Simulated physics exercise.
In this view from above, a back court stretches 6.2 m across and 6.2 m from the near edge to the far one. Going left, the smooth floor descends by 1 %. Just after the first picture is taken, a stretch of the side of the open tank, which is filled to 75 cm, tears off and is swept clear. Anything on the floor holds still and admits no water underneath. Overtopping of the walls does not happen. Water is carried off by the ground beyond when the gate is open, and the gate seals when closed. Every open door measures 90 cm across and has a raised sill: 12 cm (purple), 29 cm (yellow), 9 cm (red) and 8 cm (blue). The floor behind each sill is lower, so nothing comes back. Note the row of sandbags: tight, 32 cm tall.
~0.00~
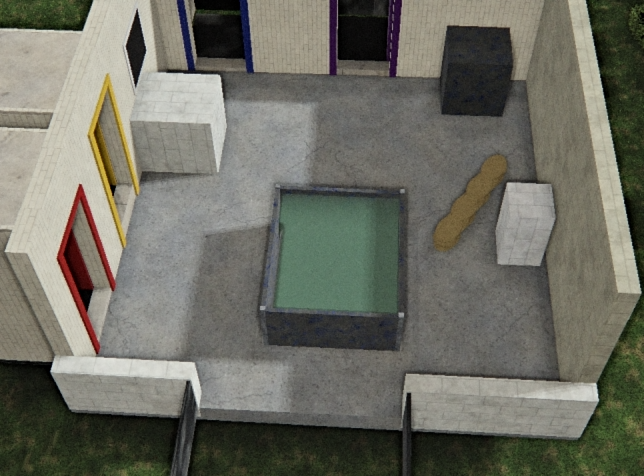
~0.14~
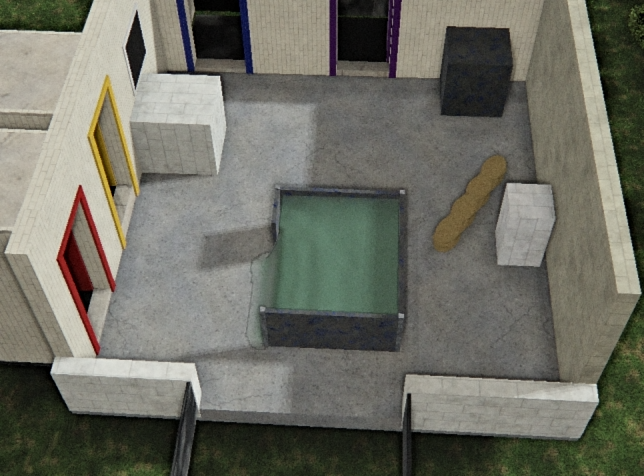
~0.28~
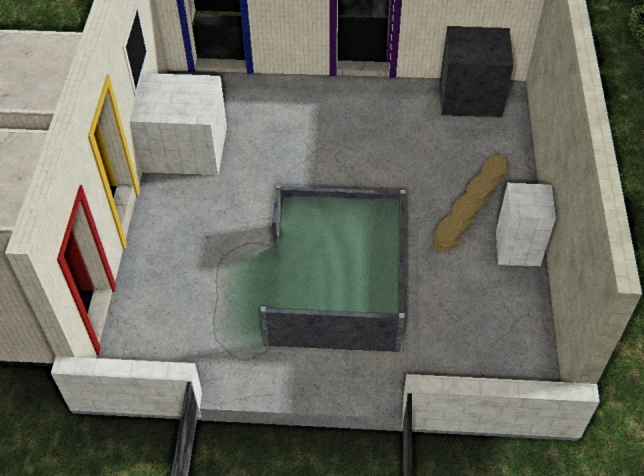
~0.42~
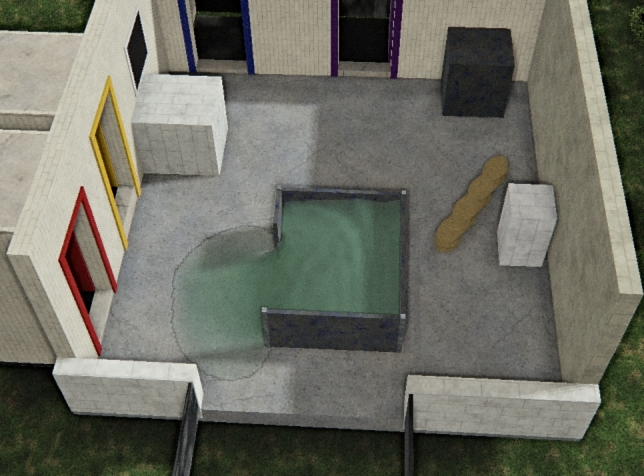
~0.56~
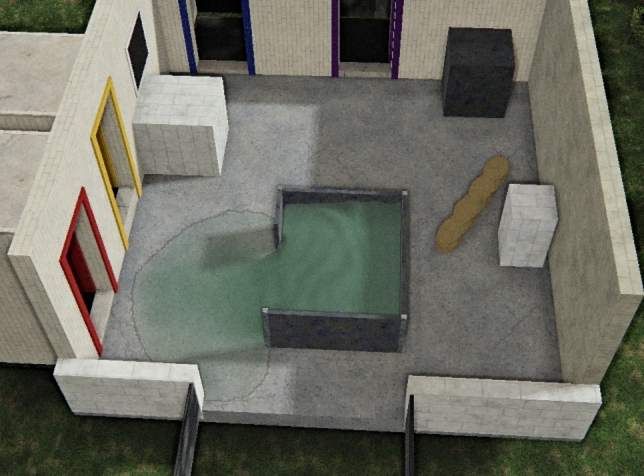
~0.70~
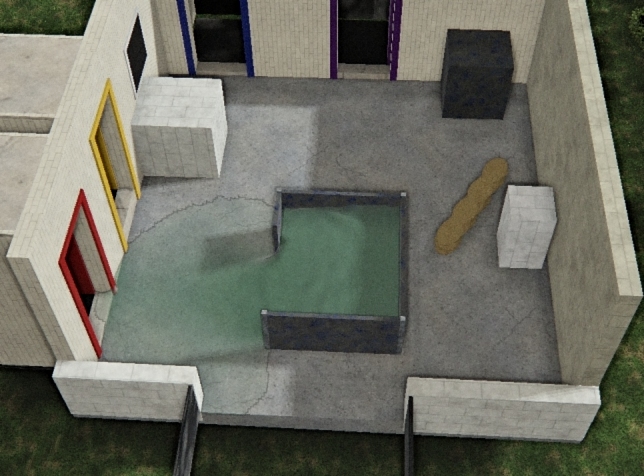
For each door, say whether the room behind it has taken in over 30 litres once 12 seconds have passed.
The purple door: Not over, the yellow door: Not over, the red door: Over, the blue door: Not over.
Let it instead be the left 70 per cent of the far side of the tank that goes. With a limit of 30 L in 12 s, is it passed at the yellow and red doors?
Short answer, against that limit: Yellow is fine, red is fine.
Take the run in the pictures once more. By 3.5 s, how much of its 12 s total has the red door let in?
80 per cent, roughly.
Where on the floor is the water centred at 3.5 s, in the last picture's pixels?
Centre: Roughly (236, 278) px.
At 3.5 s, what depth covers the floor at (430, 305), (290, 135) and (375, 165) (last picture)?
0, 1 and 2 cm.
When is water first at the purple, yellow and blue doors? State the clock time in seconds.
Purple: 5.5 s; yellow: 0.8 s; blue: 8.5 s.
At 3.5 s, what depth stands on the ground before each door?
Purple 0 cm, yellow 19 cm, red 23 cm, blue 0 cm.
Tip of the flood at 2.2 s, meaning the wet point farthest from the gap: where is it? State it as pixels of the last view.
Location: Approx. (143, 183) in the last view.
After 1.4 s water covers 20 % of the floor and is deepest (48 cm) near (91, 390); purple door not reached, yellow door 25 cm at the sill, 0 L in, red door 27 cm at the sill, 128 L in, blue door not reached.
After 2.2 s water covers 25 % of the floor and is deepest (40 cm) near (109, 320); purple door not reached, yellow door 21 cm at the sill, 0 L in, red door 38 cm at the sill, 322 L in, blue door not reached.
After 3.5 s water covers 40 % of the floor and is deepest (28 cm) near (143, 183); purple door not reached, yellow door 19 cm at the sill, 0 L in, red door 23 cm at the sill, 484 L in, blue door not reached.
After 7.0 s water covers 70 % of the floor and is deepest (15 cm) near (138, 201); purple door 4 cm at the sill, 0 L in, yellow door 13 cm at the sill, 0 L in, red door 14 cm at the sill, 607 L in, blue door not reached.
After 12.0 s water covers 95 % of the floor and is deepest (11 cm) near (157, 126); purple door 6 cm at the sill, 0 L in, yellow door 8 cm at the sill, 0 L in, red door 8 cm at the sill, 623 L in, blue door 3 cm at the sill, 0 L in.
